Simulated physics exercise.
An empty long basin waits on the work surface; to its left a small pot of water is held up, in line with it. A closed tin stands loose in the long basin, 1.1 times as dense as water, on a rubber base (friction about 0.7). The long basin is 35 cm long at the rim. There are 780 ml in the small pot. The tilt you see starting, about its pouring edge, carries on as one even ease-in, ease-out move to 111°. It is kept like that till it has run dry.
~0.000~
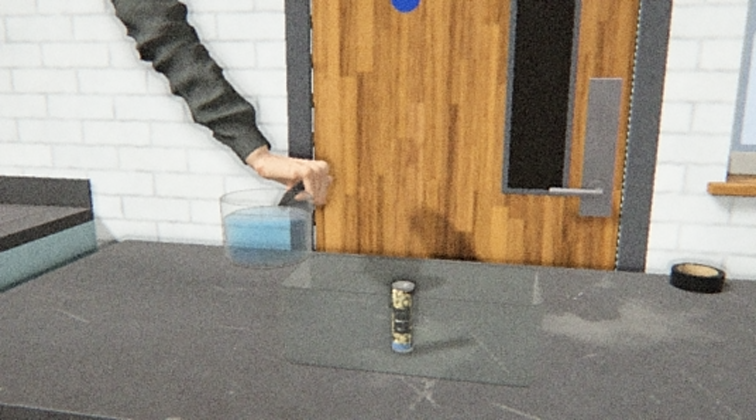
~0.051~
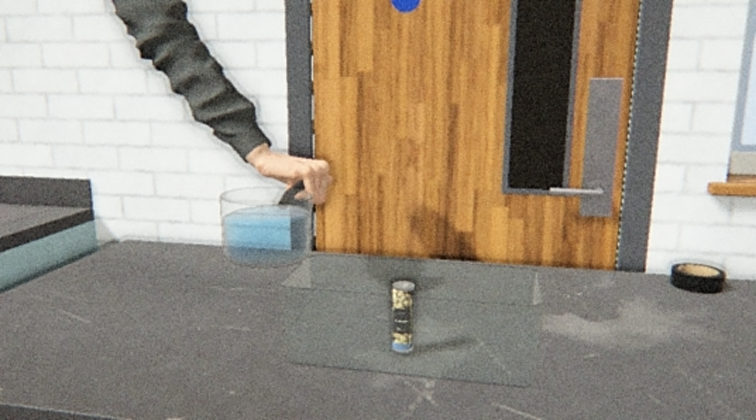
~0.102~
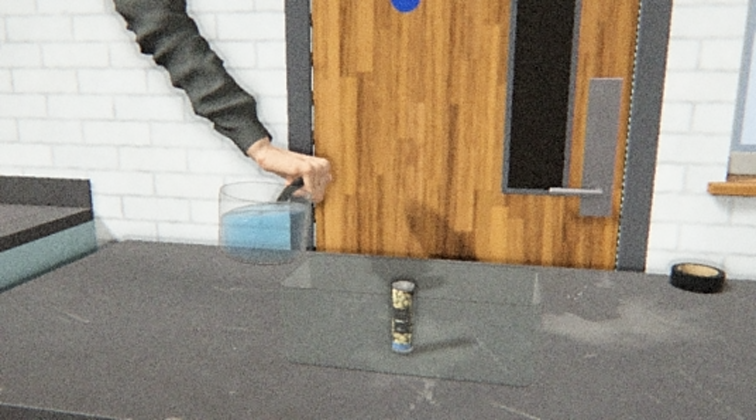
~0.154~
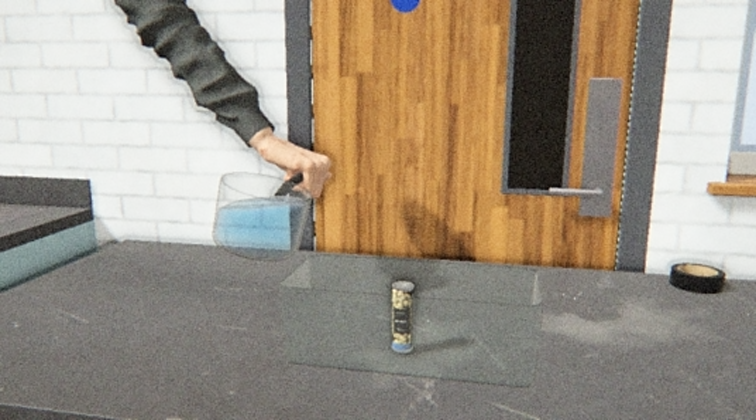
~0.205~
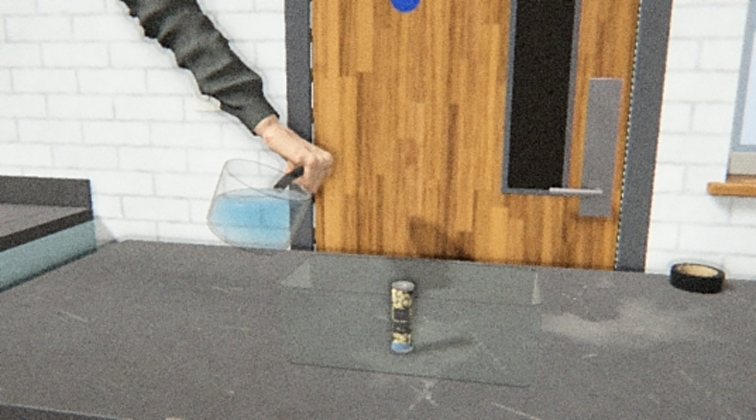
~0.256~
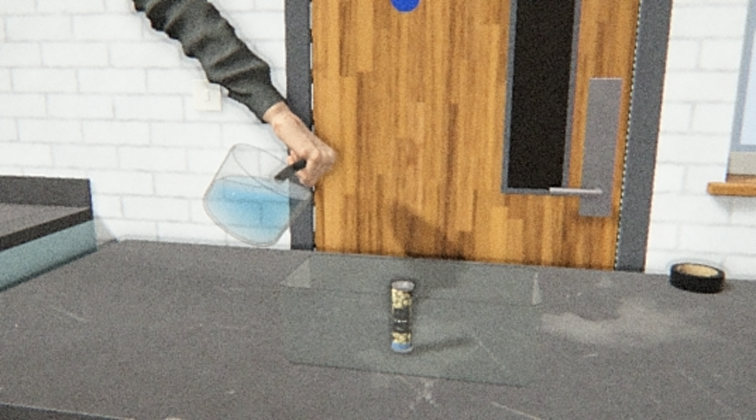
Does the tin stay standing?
The tin falls.
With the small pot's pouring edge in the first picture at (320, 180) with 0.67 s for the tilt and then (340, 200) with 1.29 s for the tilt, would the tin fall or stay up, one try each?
First it falls; then it keeps standing.
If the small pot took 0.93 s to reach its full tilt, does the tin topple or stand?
The tin topples.
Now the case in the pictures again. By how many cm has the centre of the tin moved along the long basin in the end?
Some 12.5 cm.
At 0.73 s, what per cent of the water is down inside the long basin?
Some 78 per cent.
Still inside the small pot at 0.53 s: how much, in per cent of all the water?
Near 54 in a hundred.
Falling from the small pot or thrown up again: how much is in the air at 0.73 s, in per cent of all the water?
Some 16 per cent.
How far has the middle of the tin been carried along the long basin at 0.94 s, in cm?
Some 12 cm.
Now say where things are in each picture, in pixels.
In the first picture, it leans 0°; its right rim is at (309, 200); the water meets the walls at (229, 213) and (309, 217); the long basin's rim runs from (295, 270) to (540, 288); the tin's top is at (403, 288).
In the second picture, it leans 2°; its right rim is at (309, 200); the water meets the walls at (229, 213) and (309, 215).
In the third picture, it leans 6°; its right rim is at (309, 200); the water meets the walls at (227, 211) and (307, 210).
In the fourth picture, it leans 14°; its right rim is at (308, 200); the water meets the walls at (224, 205) and (307, 204).
In the fifth picture, it leans 24°; its right rim is at (308, 200); the water meets the walls at (220, 194) and (306, 199).
In the sixth picture, it leans 35°; its right rim is at (307, 200); the water meets the walls at (217, 181) and (309, 194).
Then, 0.53 s in, the tilt is 99° and 54 per cent is still to pour; the tin stands where it began.
Then, 0.73 s in, the tilt is 111° and 6 per cent is still to pour; the tin leans 26°.
Then, 0.94 s in, the tilt is 111° and 0 per cent is still to pour; the tin lies on its side.
Then, 1.17 s in, the tilt is 111° and 0 per cent is still to pour; the tin lies on its side.
Finally, the tin lies on its side.
